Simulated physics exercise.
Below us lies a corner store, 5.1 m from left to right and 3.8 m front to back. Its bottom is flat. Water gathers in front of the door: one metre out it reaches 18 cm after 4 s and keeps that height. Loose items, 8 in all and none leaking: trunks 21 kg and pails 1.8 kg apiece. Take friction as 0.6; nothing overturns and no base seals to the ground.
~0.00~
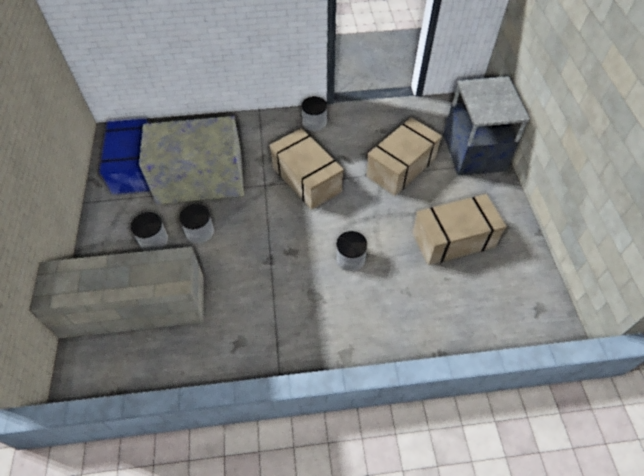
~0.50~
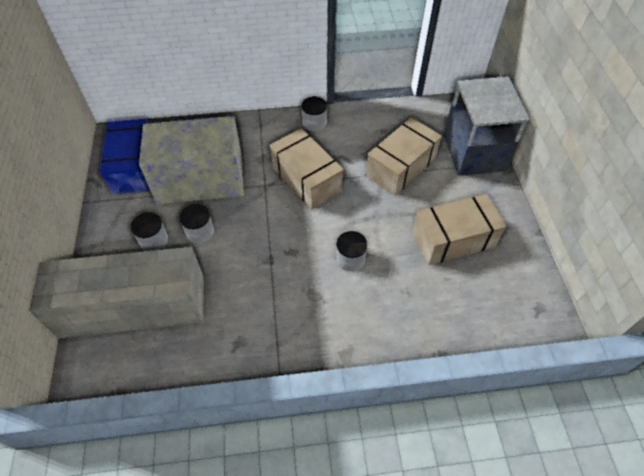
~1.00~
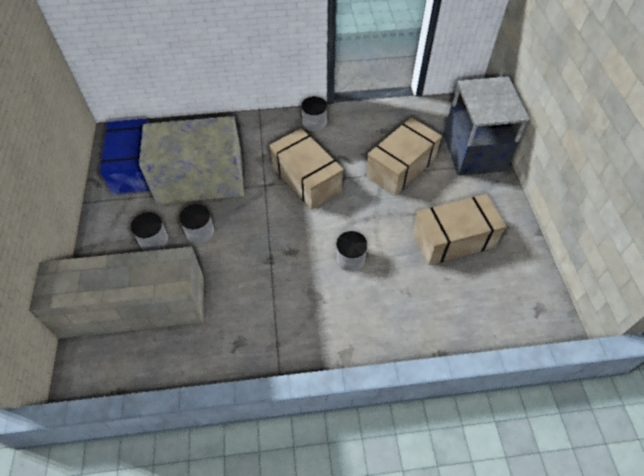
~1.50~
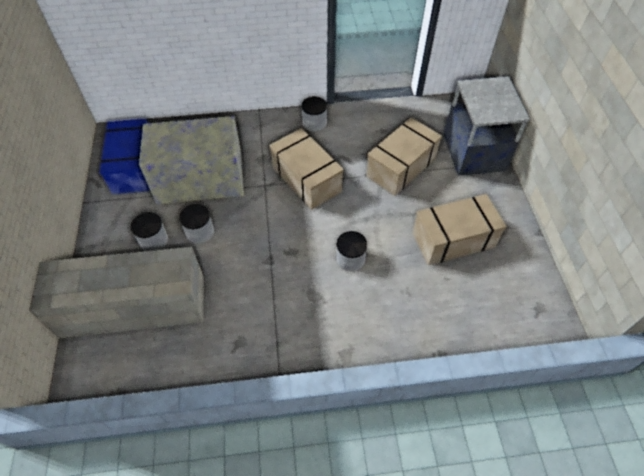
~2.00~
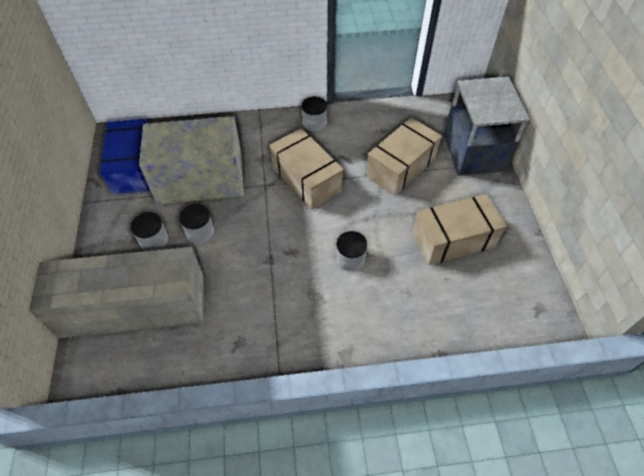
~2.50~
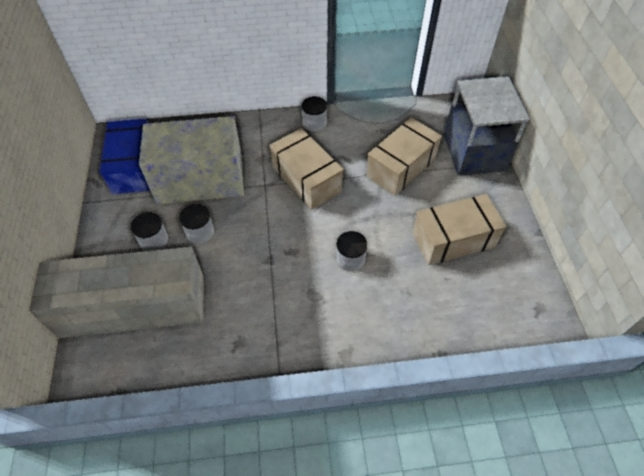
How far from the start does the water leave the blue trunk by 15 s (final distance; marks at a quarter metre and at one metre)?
The blue trunk barely shifts.
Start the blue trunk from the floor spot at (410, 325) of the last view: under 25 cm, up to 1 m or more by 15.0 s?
It travels far.
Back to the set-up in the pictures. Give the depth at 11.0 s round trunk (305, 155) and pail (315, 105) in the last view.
About 3 and 2 cm.
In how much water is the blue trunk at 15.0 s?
About 4 cm.
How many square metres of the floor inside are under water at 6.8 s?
Roughly 11.0 m2.
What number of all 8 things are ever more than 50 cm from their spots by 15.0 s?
That makes 4.
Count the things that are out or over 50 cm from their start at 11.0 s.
3 of them.
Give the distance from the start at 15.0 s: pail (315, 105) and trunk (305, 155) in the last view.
In that order: 10 cm, 10 cm.
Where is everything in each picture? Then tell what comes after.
The blue trunk at (124, 144), on the bottom; 0.0 m2 under water; 0 of 8 have shifted, in the first frame.
The blue trunk at (124, 144), on the bottom; 0.0 m2 under water; 0 of 8 have shifted, in the second frame.
The blue trunk at (124, 144) rests on the ground; water covers 0.0 m2; 0 of 8 have shifted, in the third frame.
The blue trunk at (124, 144) rests on the ground; water covers 0.0 m2; 0 of 8 have shifted, in the fourth frame.
The blue trunk at (124, 144), on the bottom; water covers 0.0 m2; 0 of 8 have shifted, in the fifth frame.
The blue trunk at (124, 144), on the bottom; water covers 0.3 m2; 0 of 8 have shifted, in the sixth frame.
After 3.5 s the blue trunk is near (124, 144), 0.0 m from its start, aground; 0 afloat.
After 6.8 s the blue trunk is near (124, 144), 0.0 m from its start, aground; 1 afloat.
After 11.0 s the blue trunk is near (124, 144), 0.0 m from its start, aground; 3 afloat.
After 15.0 s the blue trunk is near (124, 144), 0.0 m from its start, aground; 6 afloat.
